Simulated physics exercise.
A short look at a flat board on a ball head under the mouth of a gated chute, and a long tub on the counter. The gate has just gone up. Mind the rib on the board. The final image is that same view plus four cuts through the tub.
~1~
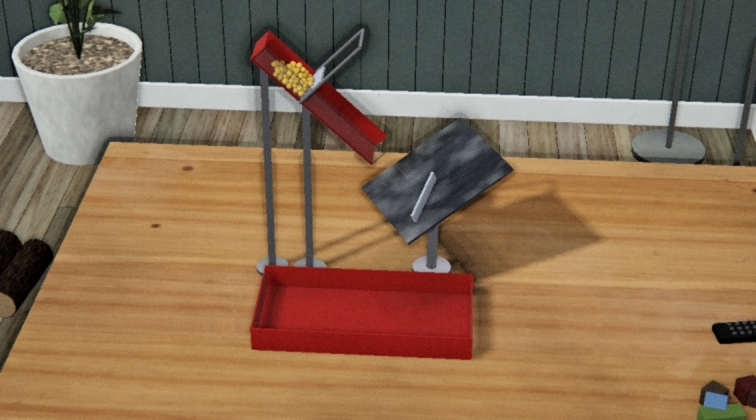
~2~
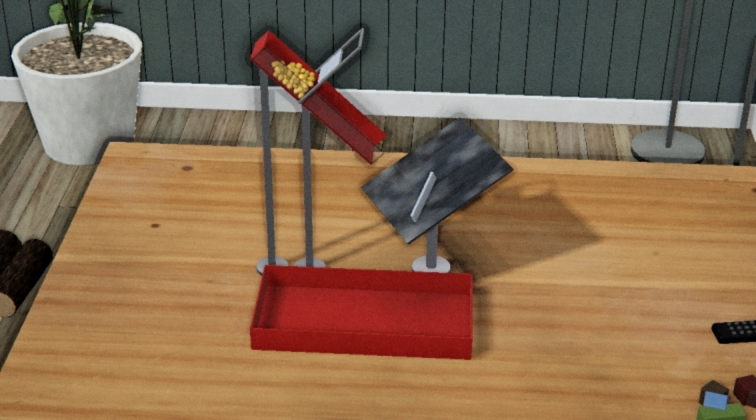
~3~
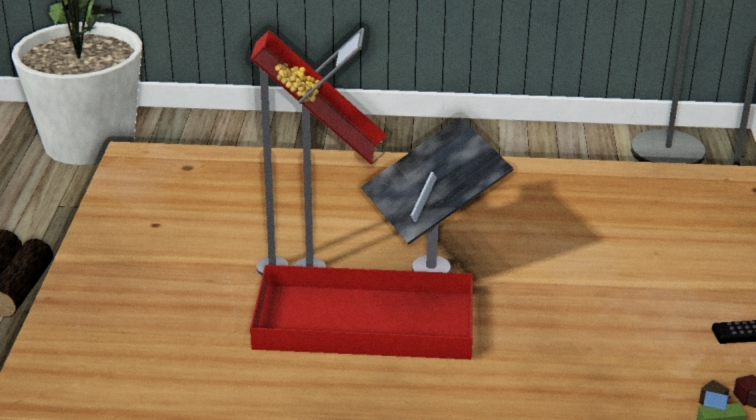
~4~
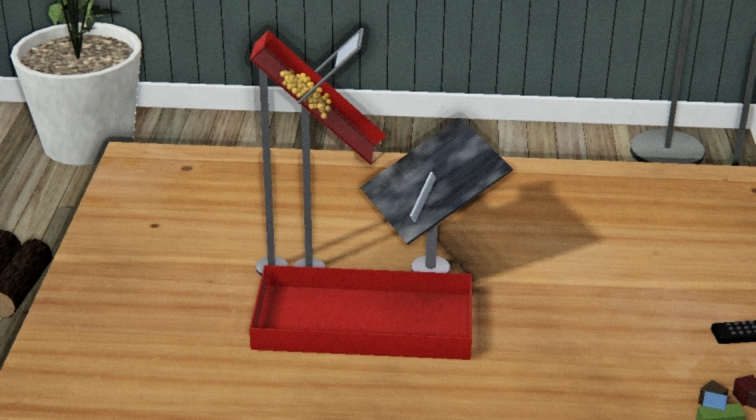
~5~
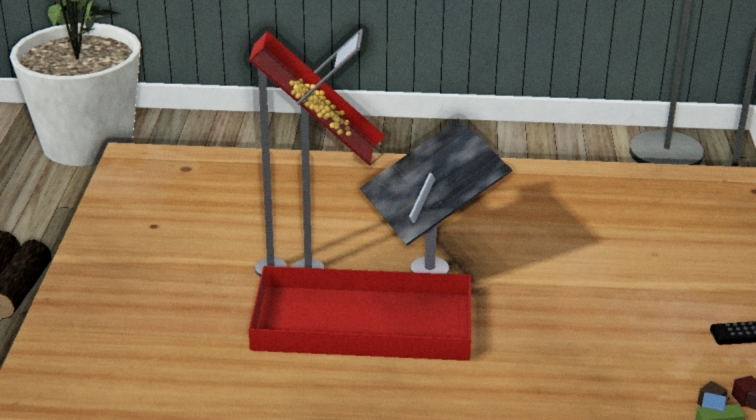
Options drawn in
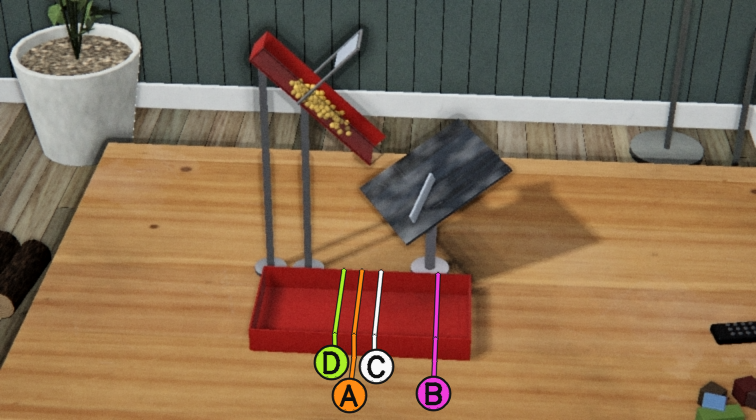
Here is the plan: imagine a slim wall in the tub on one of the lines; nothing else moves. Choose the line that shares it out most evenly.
A.
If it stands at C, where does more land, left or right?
More lands on the left.
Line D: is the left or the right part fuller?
The right side.
On the marked copy, line A crosses the front rim at (354, 334); line B crosses the front rim at (435, 338); line C crosses the front rim at (374, 335); line D crosses the front rim at (334, 333).
With A, of what is caught, about two thirds on the left of the divider, about a third on the right.
With B, of what is caught, all on the left of the divider, none on the right.
With C, of what is caught, nearly all on the left of the divider, a stray few on the right.
With D, of what is caught, a small part on the left of the divider, most on the right.
